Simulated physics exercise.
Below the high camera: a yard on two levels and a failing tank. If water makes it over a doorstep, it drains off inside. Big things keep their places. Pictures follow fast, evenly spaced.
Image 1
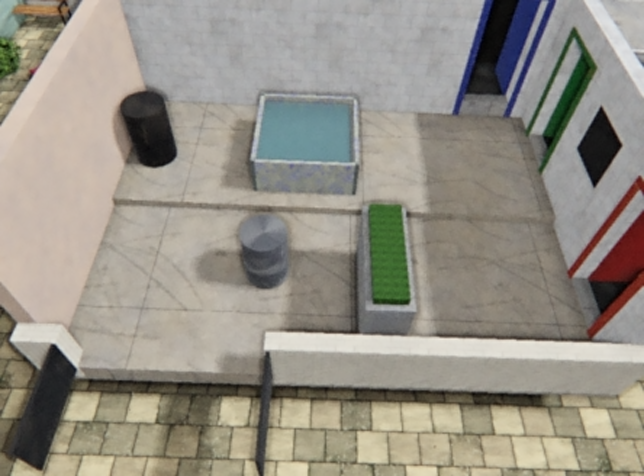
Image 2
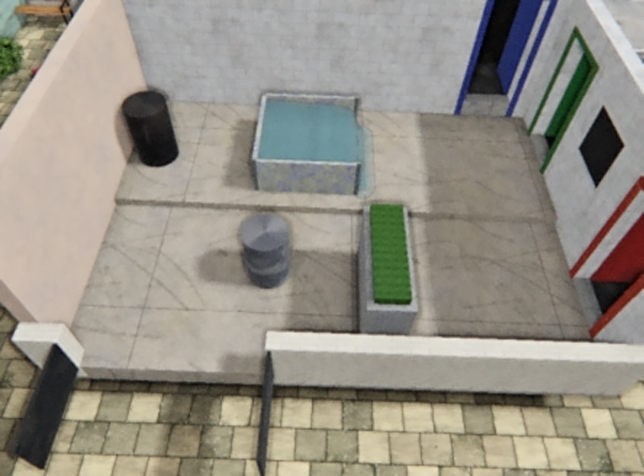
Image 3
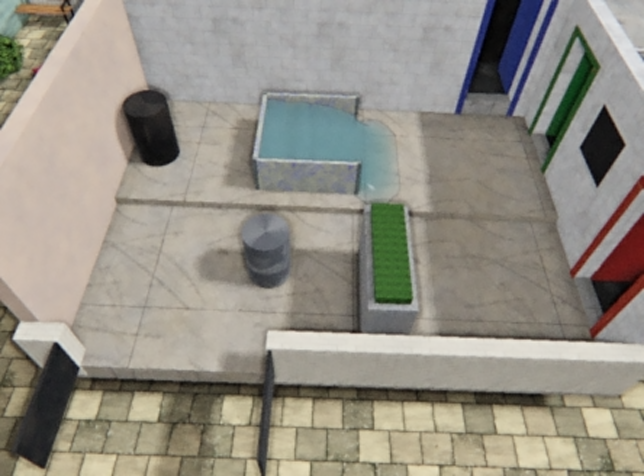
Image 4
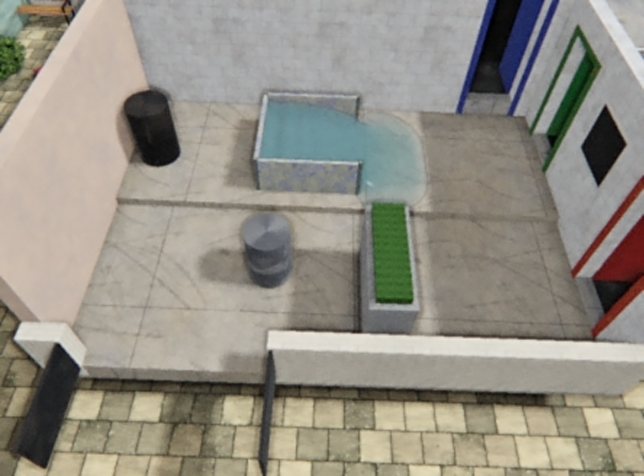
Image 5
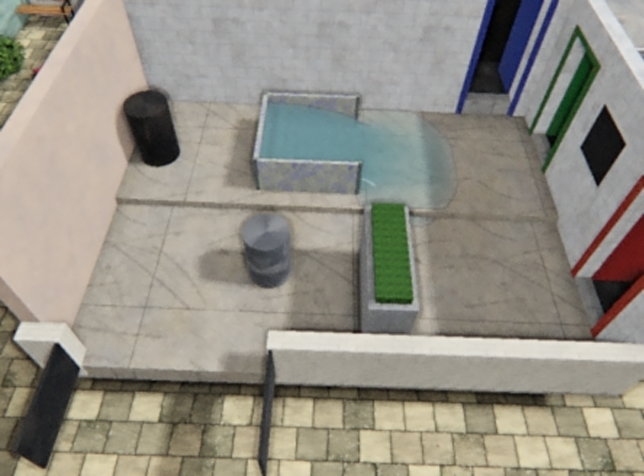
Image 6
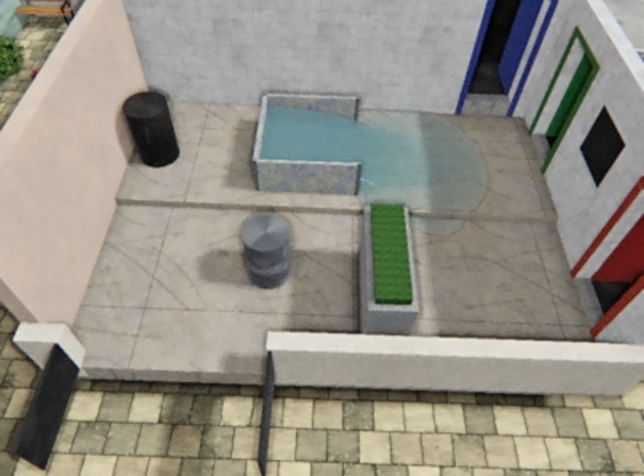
In a walled yard on two levels, seen from above, a square tank of blue water stands whole near the back wall. Water then pours out of its right side and spreads across the upper paving in a widening, thinning sheet, reaching well toward the right behind the green-topped planter.
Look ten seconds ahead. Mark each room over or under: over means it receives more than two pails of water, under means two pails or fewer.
Green door - over; blue door - under; red door - over.
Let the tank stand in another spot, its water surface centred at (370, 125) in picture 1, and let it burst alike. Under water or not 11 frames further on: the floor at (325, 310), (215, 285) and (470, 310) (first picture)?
Spared, spared, spared.
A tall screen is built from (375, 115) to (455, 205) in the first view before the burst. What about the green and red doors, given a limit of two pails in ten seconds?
Green door remains below, red door rises above.
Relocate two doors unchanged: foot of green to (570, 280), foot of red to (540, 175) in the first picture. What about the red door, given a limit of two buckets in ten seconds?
Looks like the red one spills past the mark.
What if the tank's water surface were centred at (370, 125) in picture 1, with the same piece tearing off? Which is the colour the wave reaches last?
I say the red one.
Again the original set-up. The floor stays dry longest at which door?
Last in line is the door marked red.
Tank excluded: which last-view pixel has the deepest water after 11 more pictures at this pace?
Deepest spot: Near (521, 128).
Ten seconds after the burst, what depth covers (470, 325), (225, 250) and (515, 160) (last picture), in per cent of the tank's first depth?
Approx. values, in order: 16 %, 2 %, 6 %.
A moment on, water covers 30 % of the floor; the green door under two buckets in, the blue door wet at the sill, nothing in, the red door not reached.
Next, water covers 40 % of the floor; the green door far over two buckets in, the blue door wet at the sill, nothing in, the red door under two buckets in.
Then, water covers 40 % of the floor; the green door far over two buckets in, the blue door wet at the sill, nothing in, the red door over two buckets in.
Later, water covers 45 % of the floor; the green door far over two buckets in, the blue door wet at the sill, nothing in, the red door over two buckets in.
In the end, water covers 60 % of the floor; the green door far over two buckets in, the blue door wet at the sill, nothing in, the red door far over two buckets in.
